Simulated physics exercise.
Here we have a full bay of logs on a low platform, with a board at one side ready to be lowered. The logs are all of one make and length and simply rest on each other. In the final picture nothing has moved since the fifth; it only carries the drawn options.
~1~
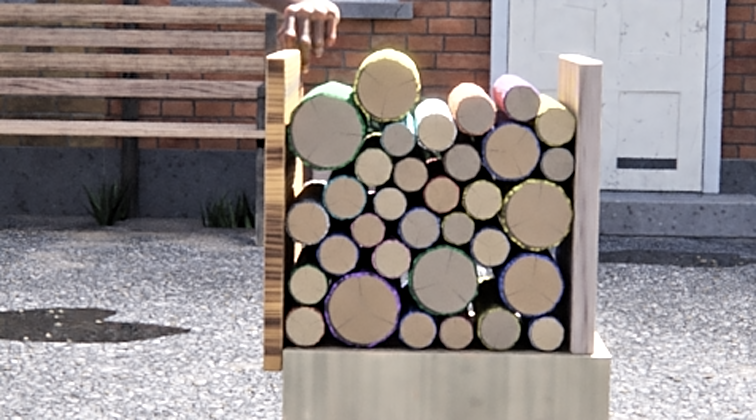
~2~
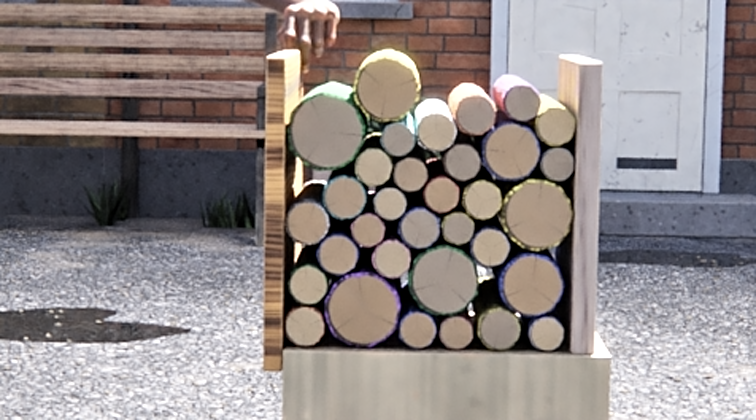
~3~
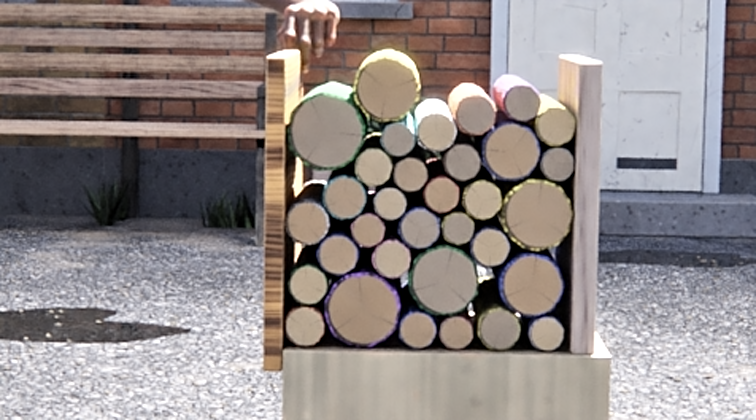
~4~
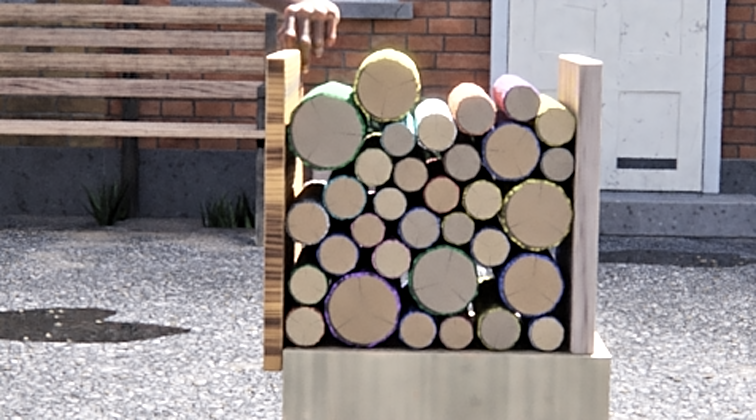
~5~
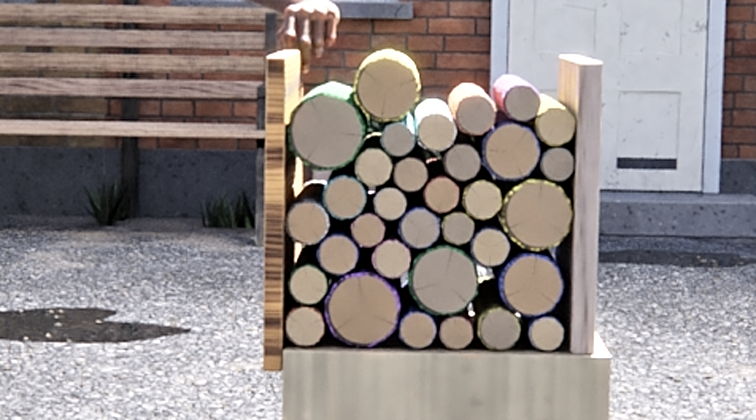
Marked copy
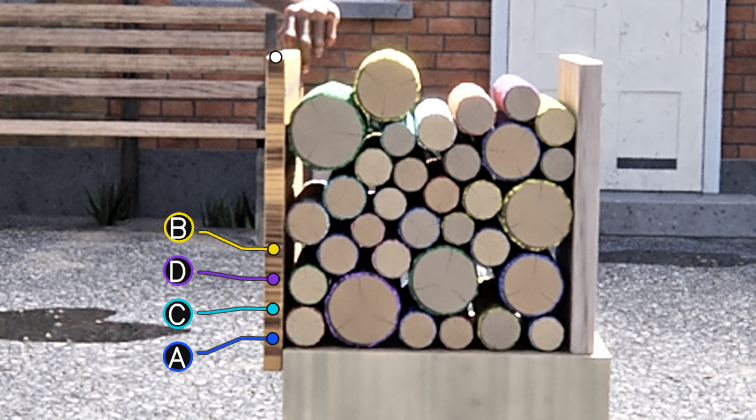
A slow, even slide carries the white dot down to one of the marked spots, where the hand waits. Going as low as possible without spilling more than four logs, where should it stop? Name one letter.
At most to B.
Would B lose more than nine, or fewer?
It loses fewer than nine.
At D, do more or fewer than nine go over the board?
It loses fewer than nine.
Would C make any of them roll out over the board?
Yes.
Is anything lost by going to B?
Yes, at B.
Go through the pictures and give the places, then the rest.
A log (547, 334); a log (338, 255); a log (368, 230), in the first picture.
A log (368, 230); a log (482, 200), in the second picture.
A log (326, 132); a log (386, 89), in the third picture.
Side board (284, 199); a log (304, 327), in the fourth picture.
A log (547, 334); a log (338, 255); a log (368, 230), in the fifth picture.
On the marked copy, A at (273, 339); B at (274, 249); C at (273, 309); D at (273, 279); the white dot at (276, 57).
Taking B. A third of the way, top of the board (286, 139).
Two thirds of the way, top of the board (284, 231).
When it is over, top of the board (284, 248), two out over the board.
As for the rest, A more than four out over the board; C more than four out over the board; D more than four out over the board.
